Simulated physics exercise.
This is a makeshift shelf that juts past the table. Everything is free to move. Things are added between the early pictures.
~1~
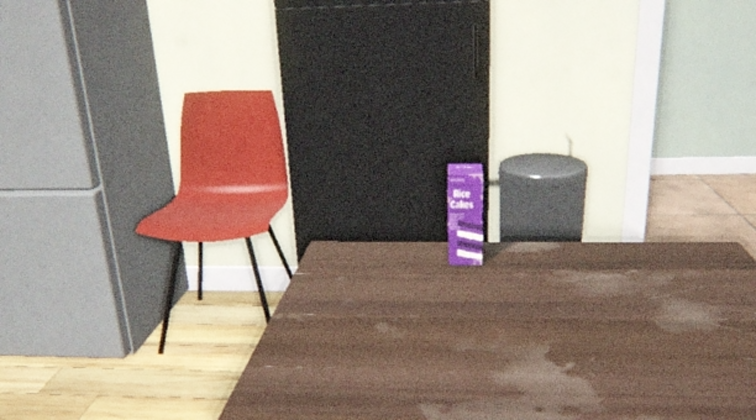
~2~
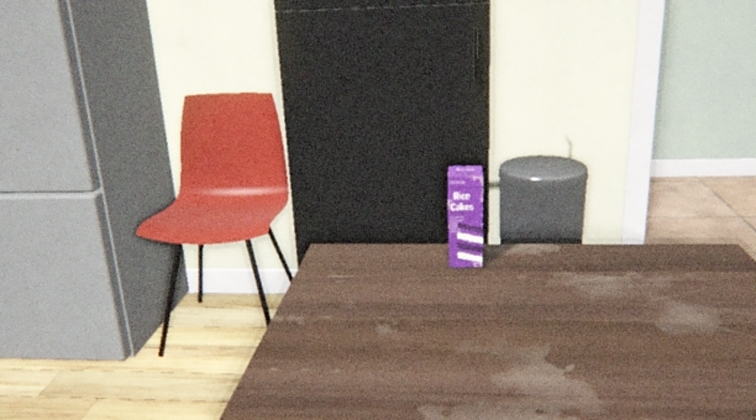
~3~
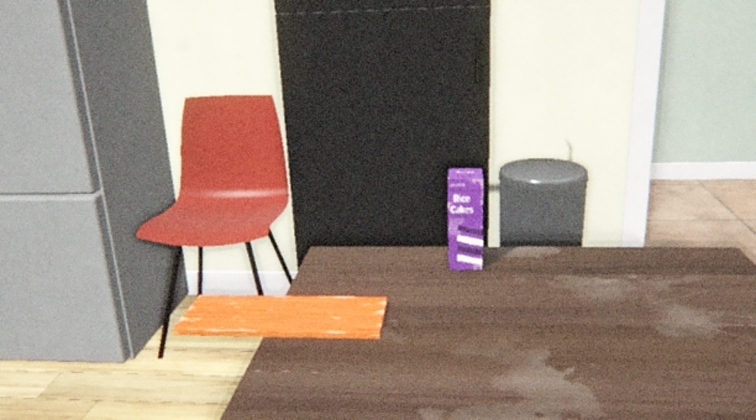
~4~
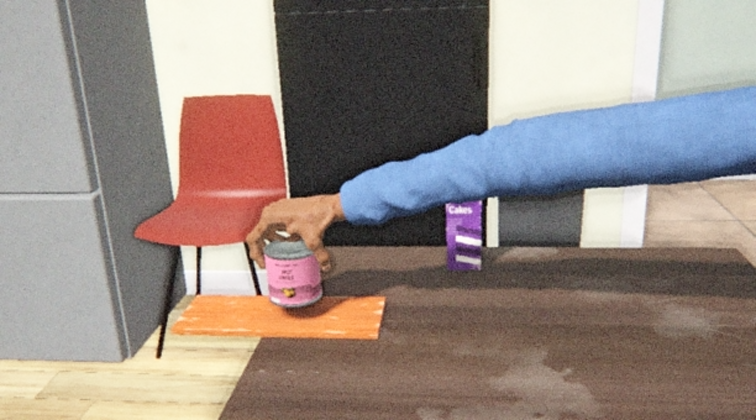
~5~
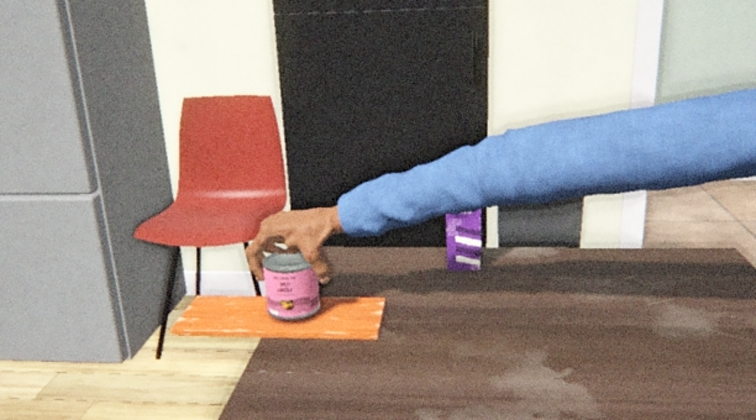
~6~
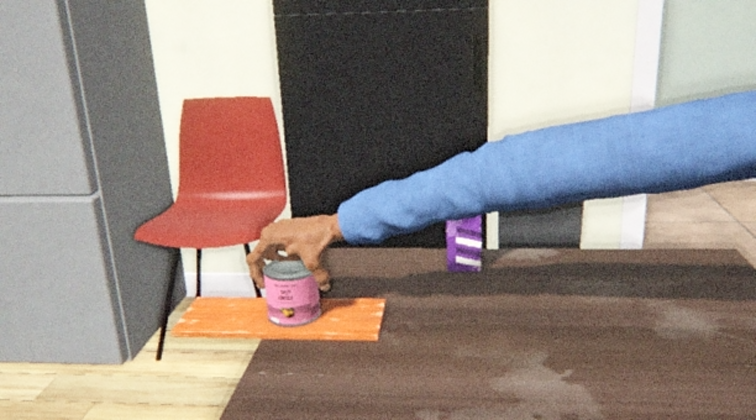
The video shows a dark wooden table with a purple box near a red chair; an orange plank appears across the table's left edge, then a hand lowers a pink tin onto it and keeps hold of it.
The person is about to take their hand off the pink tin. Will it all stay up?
In the end the plank keeps its balance.
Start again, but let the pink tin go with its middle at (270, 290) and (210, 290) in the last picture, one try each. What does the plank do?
First try: It stays on the table; second try: It tips off the edge.
Then, 0.40 s after the last picture, nothing has stirred.
Then, 0.90 s after the last picture, pink tin resting near (293, 292).
At rest, all 3 in place. Seen from the same camera at the end, pink tin near (293, 292). The plank stays on the table.
